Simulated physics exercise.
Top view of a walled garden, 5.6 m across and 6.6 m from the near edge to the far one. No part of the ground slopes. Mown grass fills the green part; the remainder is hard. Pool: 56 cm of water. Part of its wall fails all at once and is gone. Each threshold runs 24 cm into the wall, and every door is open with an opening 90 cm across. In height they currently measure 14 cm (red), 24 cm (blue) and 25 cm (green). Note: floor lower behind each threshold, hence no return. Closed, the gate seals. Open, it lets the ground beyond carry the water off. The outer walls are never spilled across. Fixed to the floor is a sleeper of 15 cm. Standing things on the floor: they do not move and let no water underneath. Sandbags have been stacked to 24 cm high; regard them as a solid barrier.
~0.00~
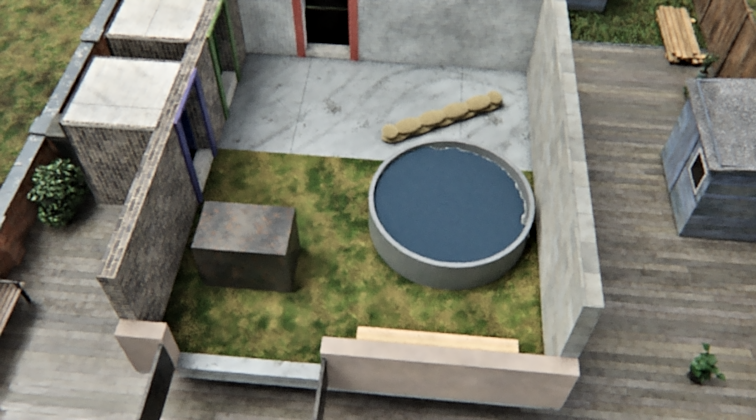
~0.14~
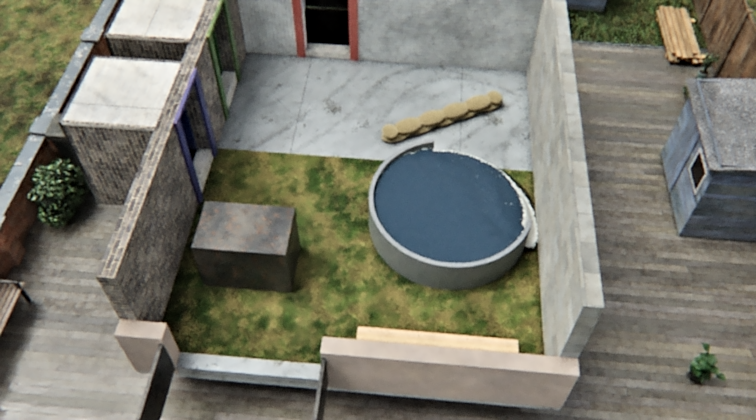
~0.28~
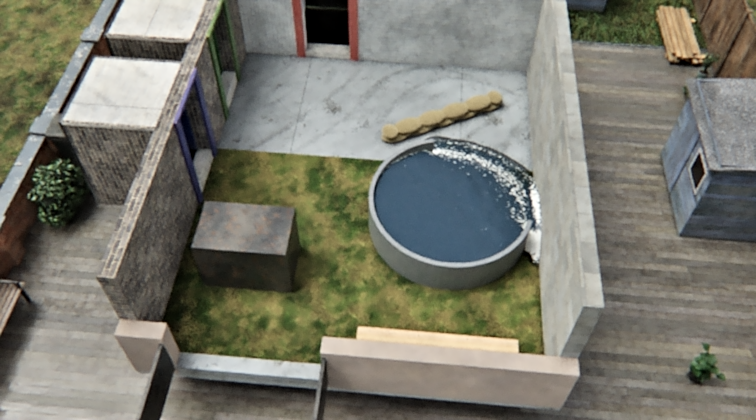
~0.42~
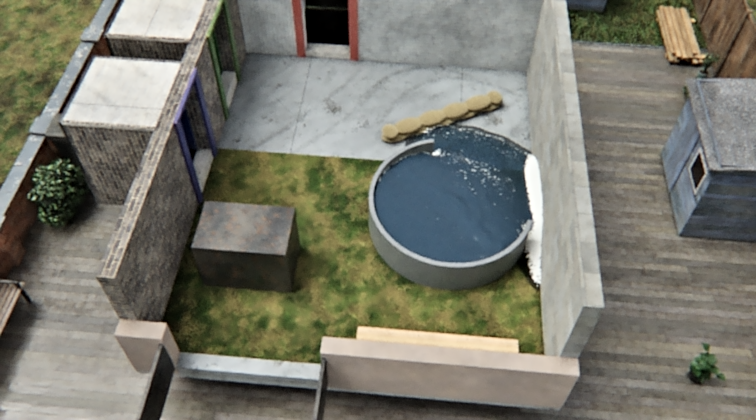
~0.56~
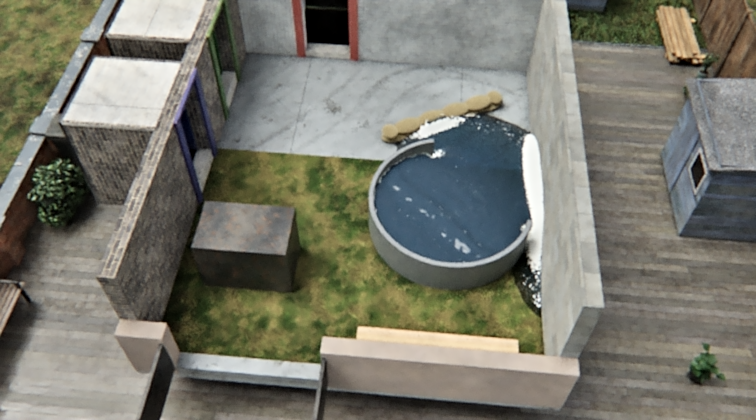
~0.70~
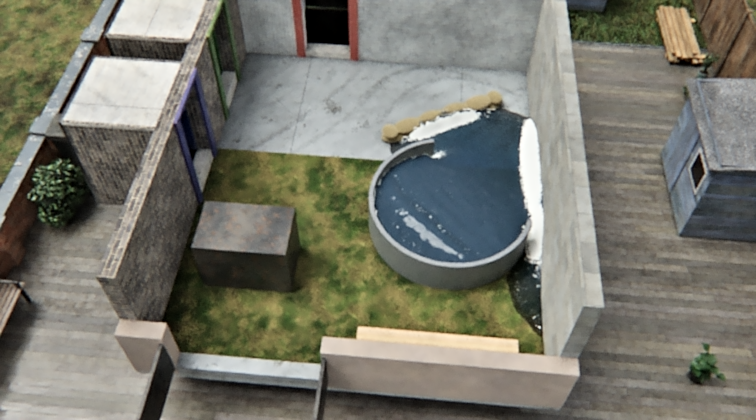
Water bursting from the far side of a round pool, foaming against sandbags and spreading along the right wall of a garden.
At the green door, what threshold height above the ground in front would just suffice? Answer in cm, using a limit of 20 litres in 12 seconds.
12.5 cm.
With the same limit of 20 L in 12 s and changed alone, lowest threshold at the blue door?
For blue: Close to 6.5 cm.
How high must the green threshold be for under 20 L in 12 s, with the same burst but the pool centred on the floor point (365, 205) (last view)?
Roughly 11.0 centimetres.
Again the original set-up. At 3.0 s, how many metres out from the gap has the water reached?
The front is some 5.2 m out.
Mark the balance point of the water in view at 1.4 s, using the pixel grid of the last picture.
Around (473, 192).
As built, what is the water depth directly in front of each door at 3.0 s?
Depth at red 4 cm, at blue 0 cm, at green 0 cm.
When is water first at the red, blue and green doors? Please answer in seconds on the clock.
Red at 2.6 s, blue at 4.5 s and green at 3.4 s.
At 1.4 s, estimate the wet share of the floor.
Some 20 per cent is wet.
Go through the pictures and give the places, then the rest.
In the first frame, the pool at (451, 201) is whole and still, 56 cm deep; the green door at (224, 56) is dry.
In the second frame, water pours out on the far side and has run 0.3 m, to a hidden place; about 7 cm deep outside, 56 cm at the back.
In the third frame, the front is at a hidden place, 0.6 m from the gap on the far side; 1.4 m2 of floor is wet, 56 cm left at the back.
In the fourth frame, the front is at (474, 130), 1.0 m from the gap on the far side; 2.4 m2 of floor is wet, 56 cm left at the back.
In the fifth frame, the front is at (481, 116), 1.4 m from the gap on the far side; 3.2 m2 of floor is wet, 56 cm left at the back.
In the sixth frame, the front is at (530, 120), 1.7 m from the gap on the far side; 3.7 m2 of floor is wet, 55 cm left at the back; 3.3 m in a straight line remain to the green door at (224, 56).
After 1.4 s water covers 20 % of the floor, deepest (56 cm) near (527, 74); it has not reached the green door.
After 3.0 s water covers 50 % of the floor, deepest (37 cm) near (527, 74); it has not reached the green door.
After 12.0 s water covers 95 % of the floor, deepest (10 cm) near (440, 156); 8 cm at the green door, 0 litres in over its 25 cm threshold.
At the green door as built, the water arrived by 3.4 s and peaked near 17 cm at 4.4 s.
Run again over the same 12 s with other heights there, 34 litres in over 11 cm, 5 litres over 15 cm. The limit of 20 litres is kept from about 12.5 cm up.
